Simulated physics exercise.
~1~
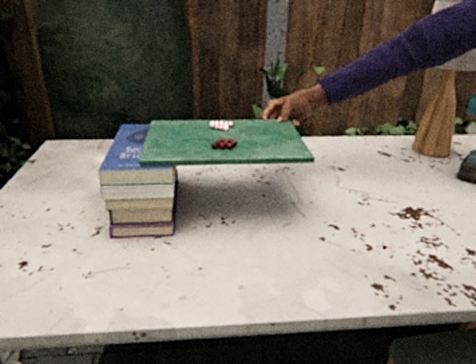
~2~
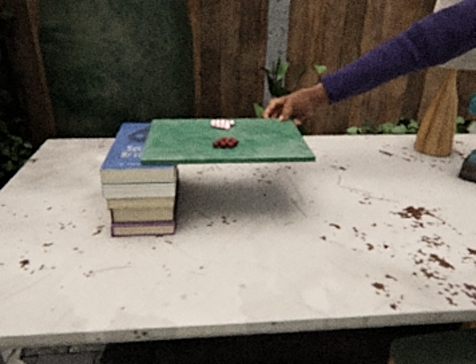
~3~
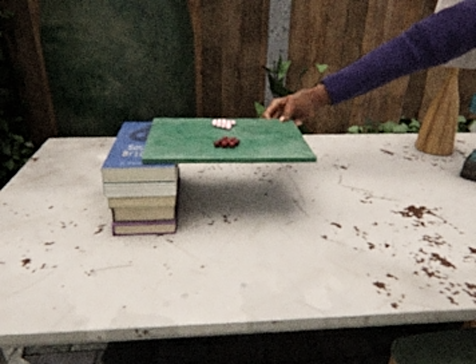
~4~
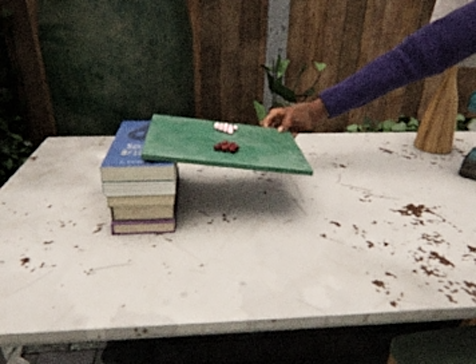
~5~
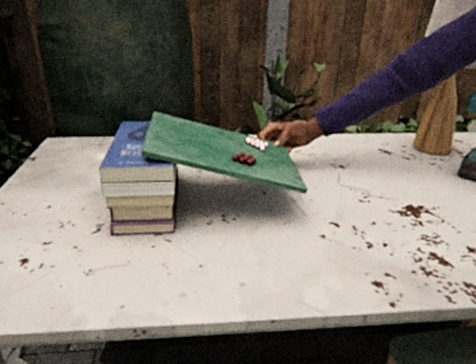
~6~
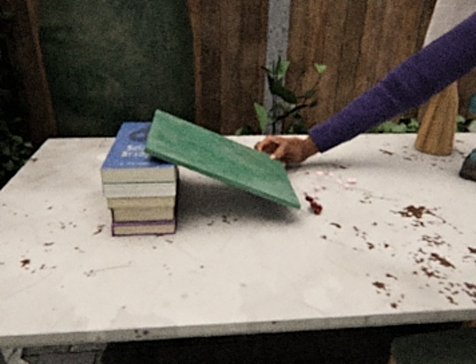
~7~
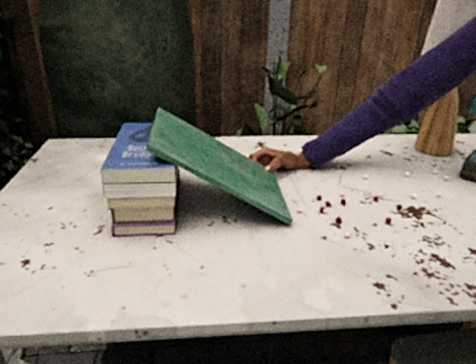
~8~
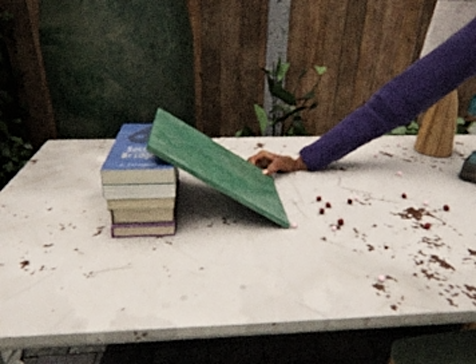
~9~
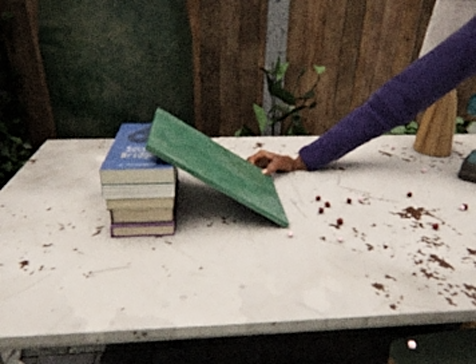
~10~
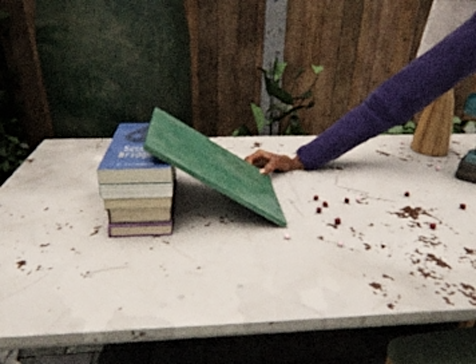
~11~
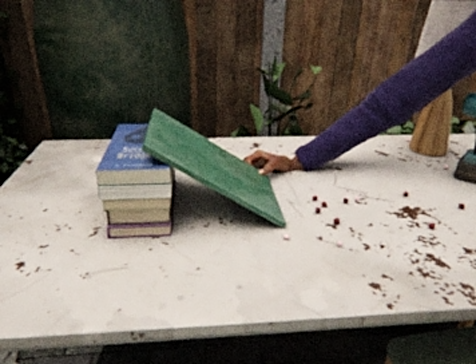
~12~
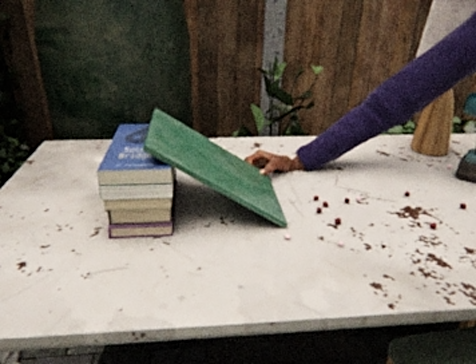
Hand in purple sleeve lowering one end of a green board propped on books, small red and white pieces sliding off and scattering rightward across the table.
